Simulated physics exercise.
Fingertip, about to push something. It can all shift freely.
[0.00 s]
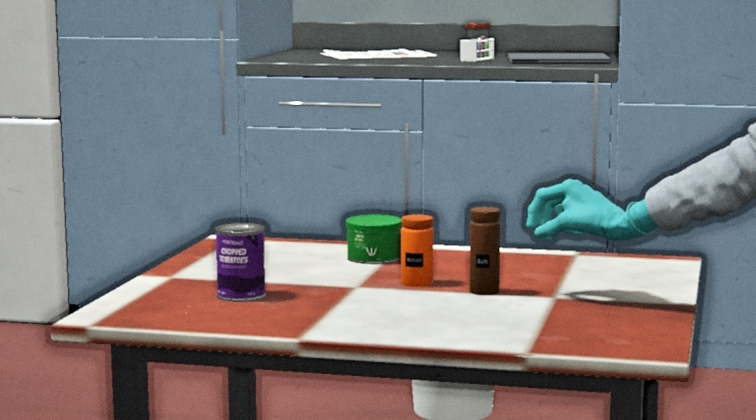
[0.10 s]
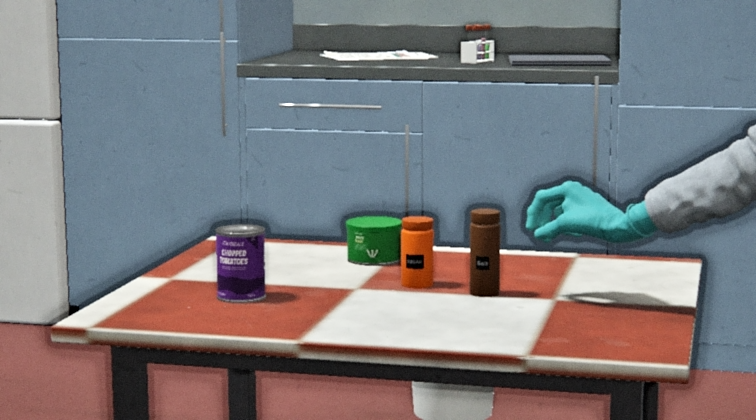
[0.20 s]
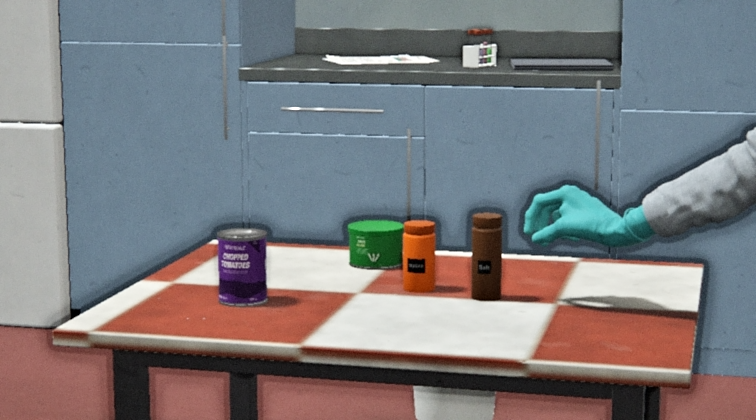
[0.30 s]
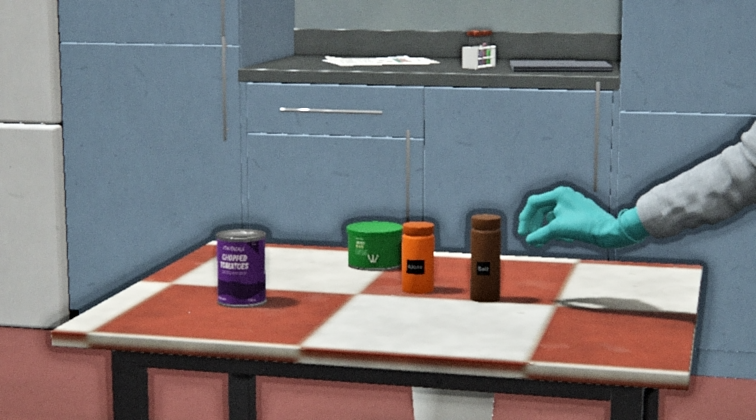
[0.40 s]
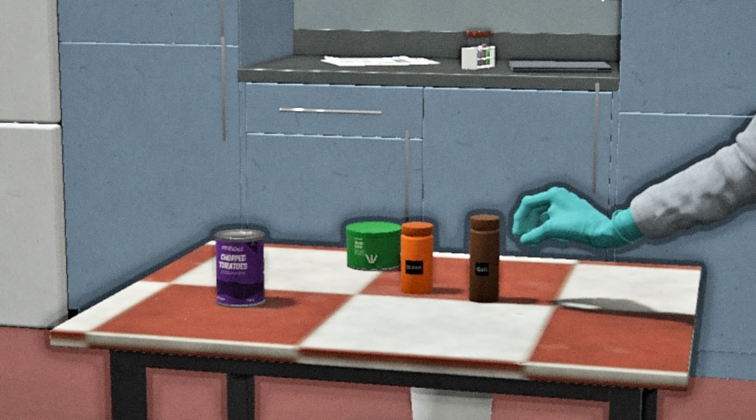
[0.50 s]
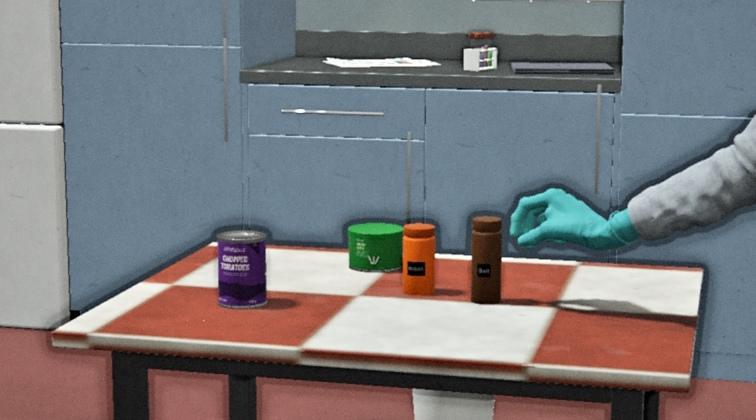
A teal-gloved hand drifts slightly left toward a brown shaker on a checkered table.
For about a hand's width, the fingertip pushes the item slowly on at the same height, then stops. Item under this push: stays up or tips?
It is bowled over.
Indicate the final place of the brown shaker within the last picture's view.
End position, last frame: About (423, 295).
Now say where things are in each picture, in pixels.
The first frame shows brown shaker (485, 251).
The second frame shows brown shaker (485, 253).
The third frame shows brown shaker (487, 257).
The fourth frame shows brown shaker (486, 258).
The fifth frame shows brown shaker (485, 259).
The sixth frame shows brown shaker (487, 260).
By 1.60 s, brown shaker tilted by 57° near (443, 267).
By 2.20 s, brown shaker on its side near (423, 291).
When it is over (4.5 s), lying over on the table, brown shaker. End places, in pixels of the last picture, brown shaker near (423, 295).
